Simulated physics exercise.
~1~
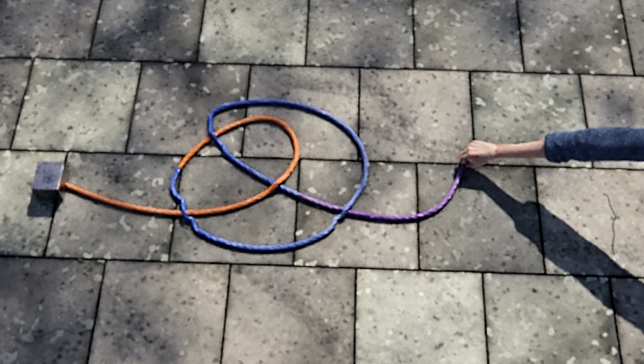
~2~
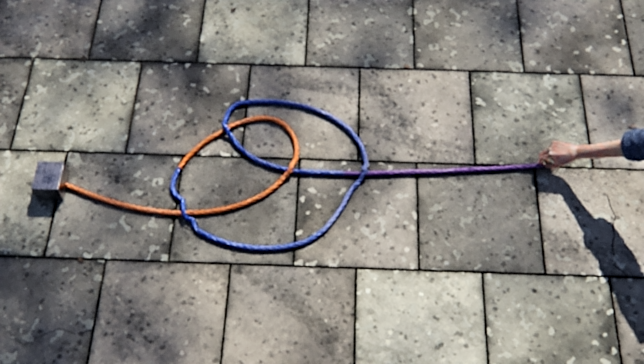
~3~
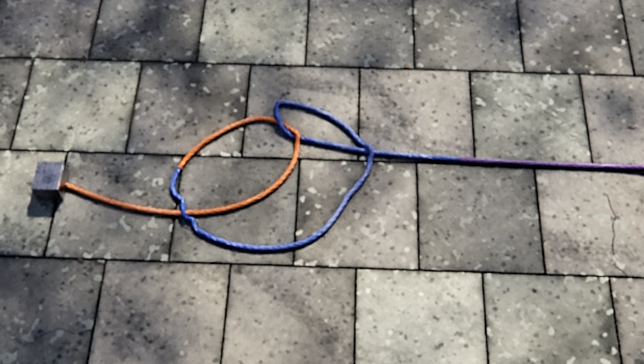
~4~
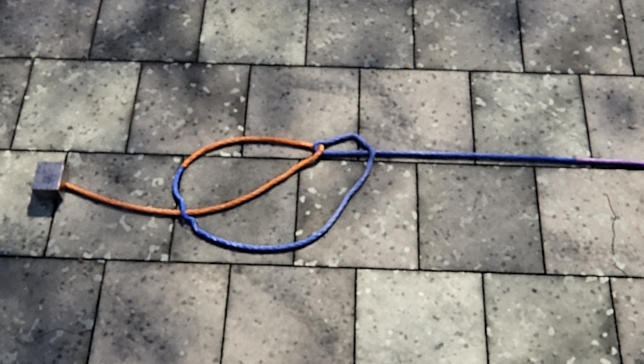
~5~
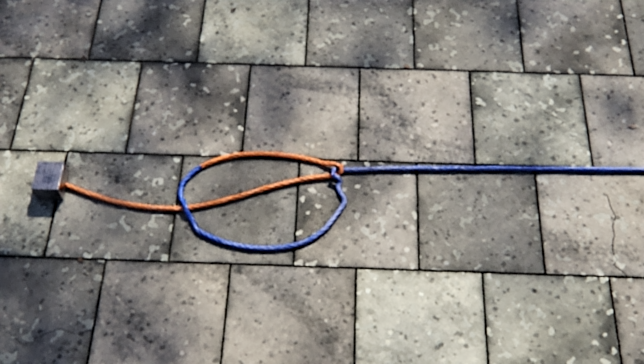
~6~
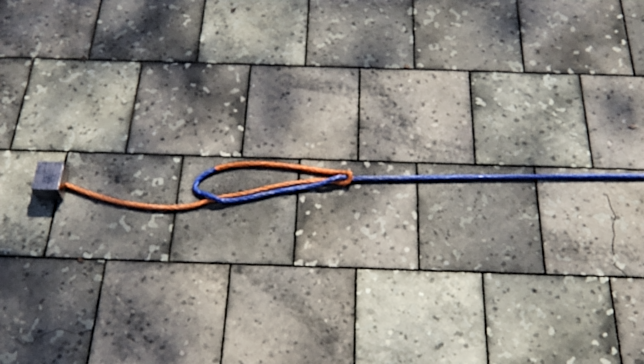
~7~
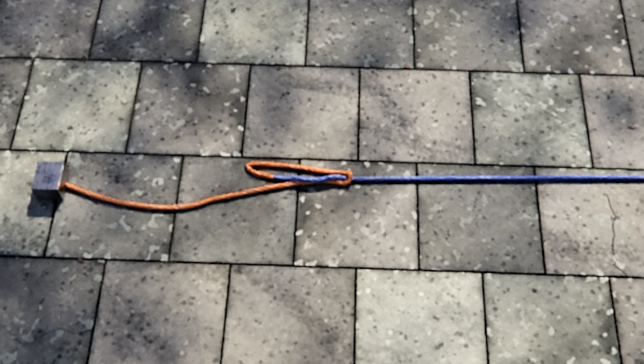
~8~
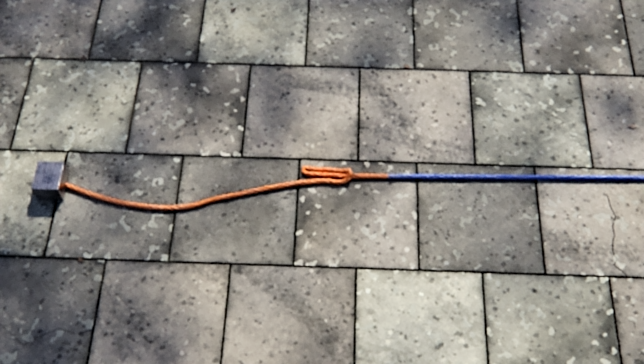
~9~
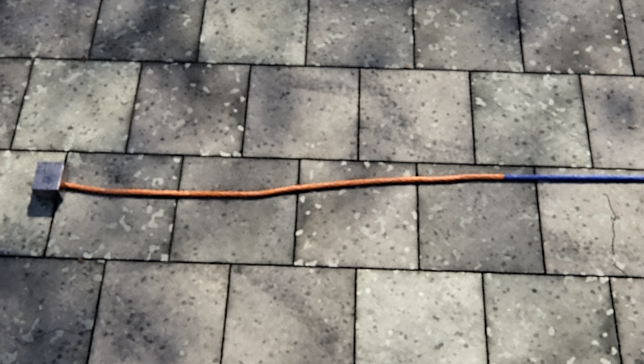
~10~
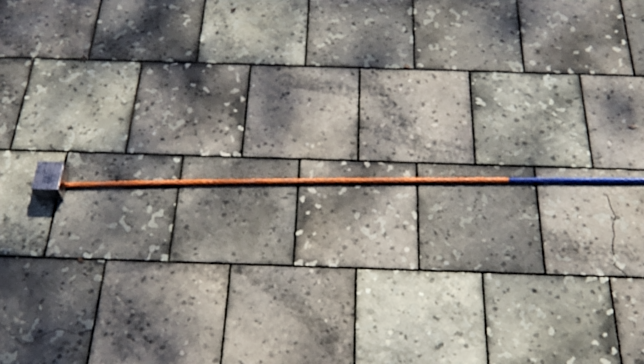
A looped orange, blue and purple rope, fixed to a small block on stone paving, was pulled rightward by a hand that soon left view; its loops shrank, slipped free and vanished, leaving the rope stretched out in a straight line.
